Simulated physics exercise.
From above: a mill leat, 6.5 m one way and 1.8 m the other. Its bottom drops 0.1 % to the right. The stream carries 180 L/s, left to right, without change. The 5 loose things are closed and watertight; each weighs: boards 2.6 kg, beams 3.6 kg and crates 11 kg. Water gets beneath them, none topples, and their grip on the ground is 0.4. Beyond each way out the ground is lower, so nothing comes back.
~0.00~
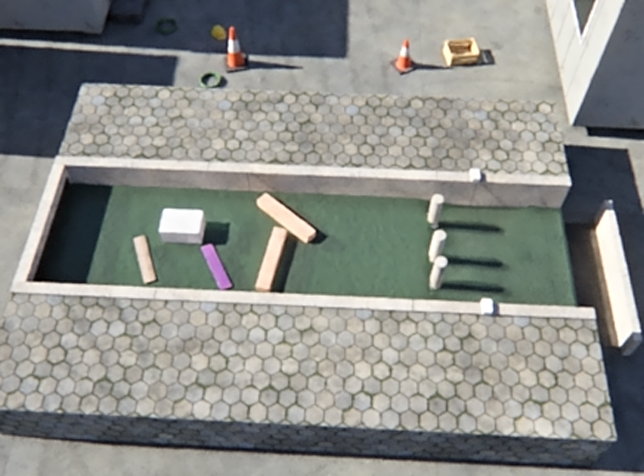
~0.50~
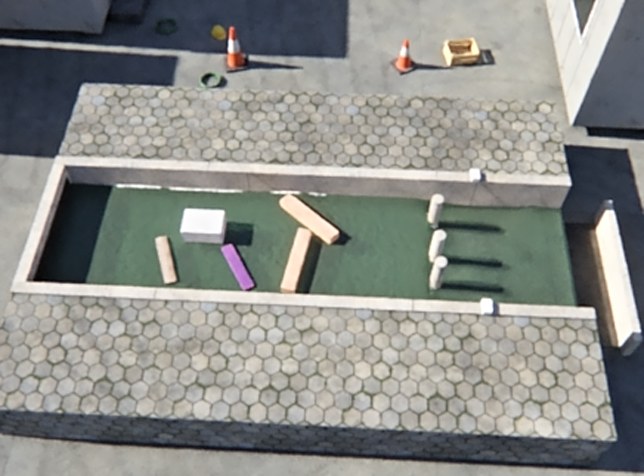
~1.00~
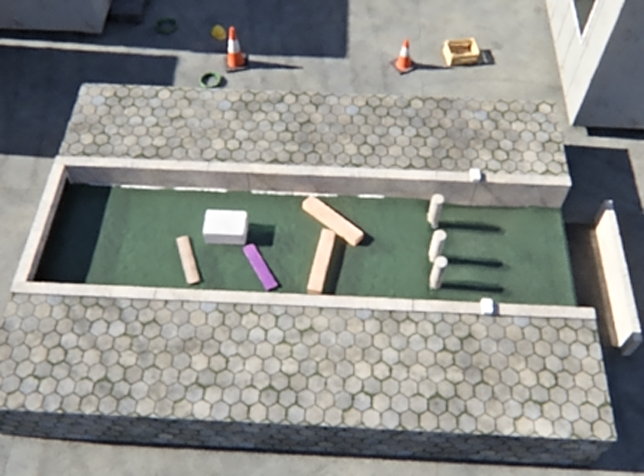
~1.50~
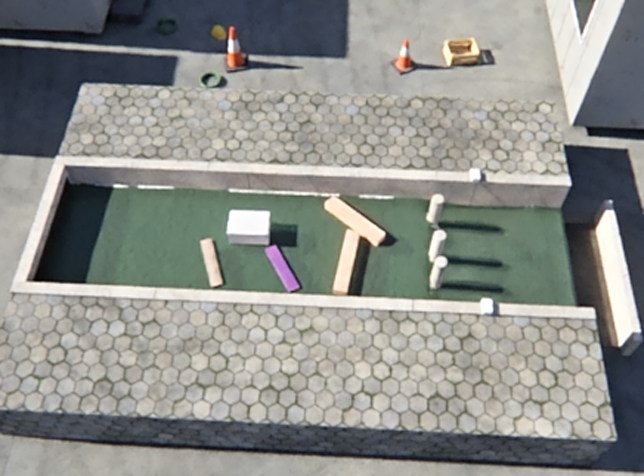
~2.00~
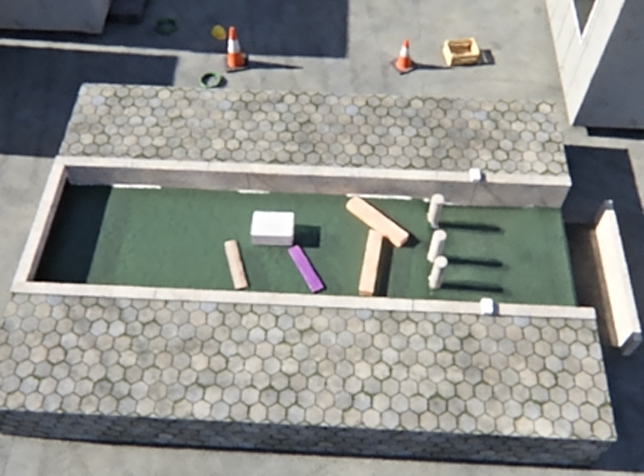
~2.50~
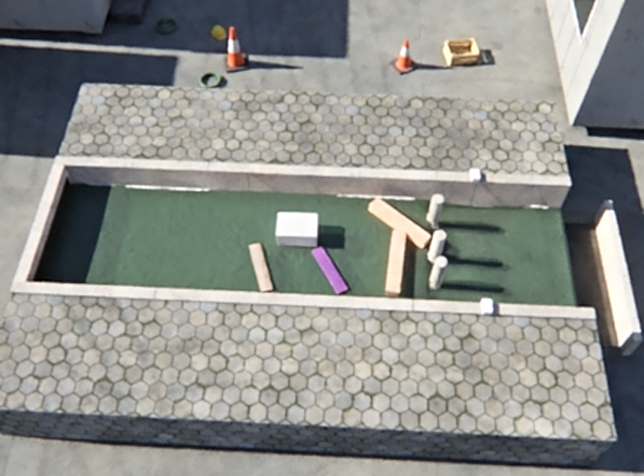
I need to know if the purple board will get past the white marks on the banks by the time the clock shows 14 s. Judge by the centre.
The purple board stays short.
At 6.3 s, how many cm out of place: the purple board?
Roughly 250 cm by then.
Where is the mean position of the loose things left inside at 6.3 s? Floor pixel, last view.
At about (409, 273).
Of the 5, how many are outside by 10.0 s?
1 of them.
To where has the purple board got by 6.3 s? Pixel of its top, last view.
Around (413, 283).
After 3.5 s the purple board is near (380, 274), 2.0 m from its start, afloat; 0 of 5 are over the mark; 5 afloat.
After 6.3 s the purple board is near (413, 283), 2.5 m from its start, afloat; 1 of 5 are over the mark; 4 afloat.
After 10.0 s the purple board is near (413, 283), 2.5 m from its start, afloat; 1 of 5 are over the mark; 4 afloat.
After 14.0 s the purple board is near (413, 283), 2.5 m from its start, afloat; 1 of 5 are over the mark; 4 afloat.
